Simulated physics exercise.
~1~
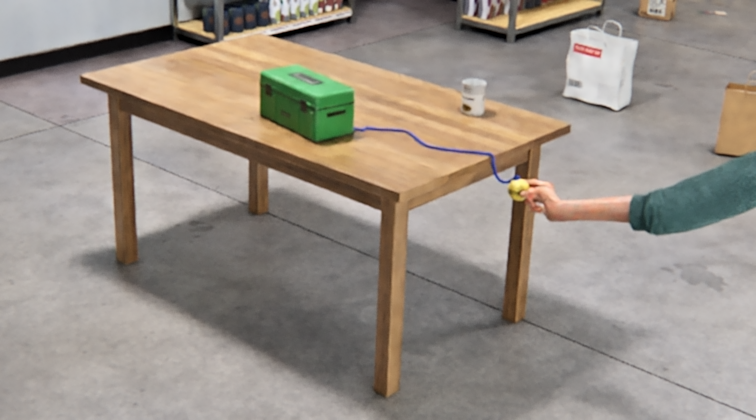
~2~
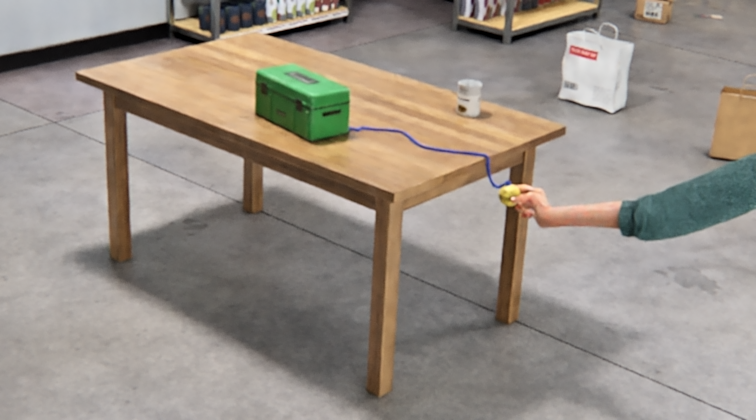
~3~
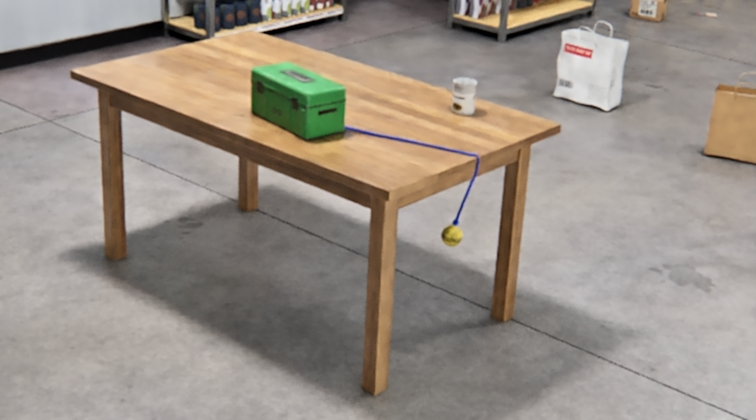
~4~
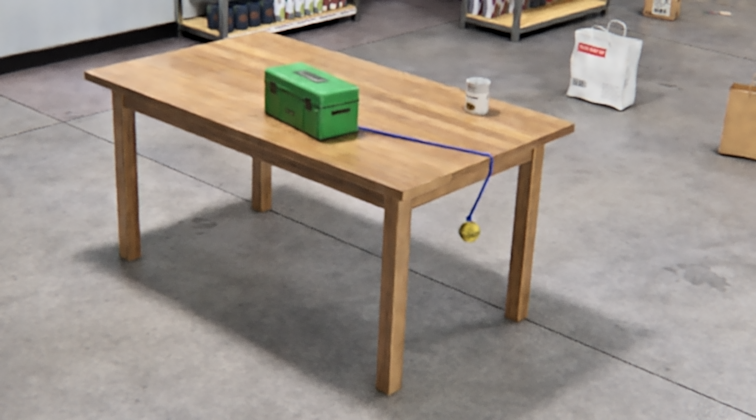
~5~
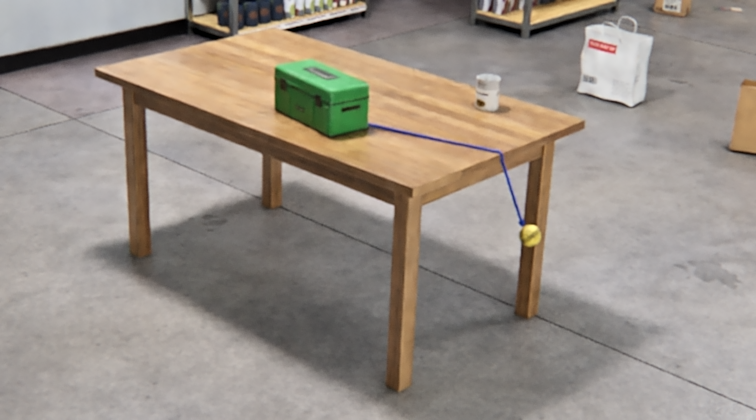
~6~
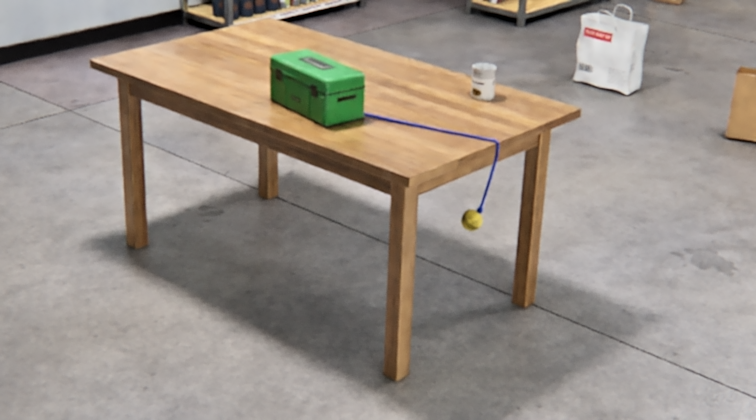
A wooden table stands on a grey concrete floor, seen from slightly above by a gently swaying camera, with a green toolbox near its middle and a white cup toward the right. Shelves and a white bag sit behind it. From the right, a hand in a dark green sleeve holds a yellow ball just past the table's end, a blue cord running back to the toolbox. The hand lets go and withdraws, and the ball drops a little, pulling the cord taut. It swings right, then back left, still hanging, while toolbox and cup stay put.
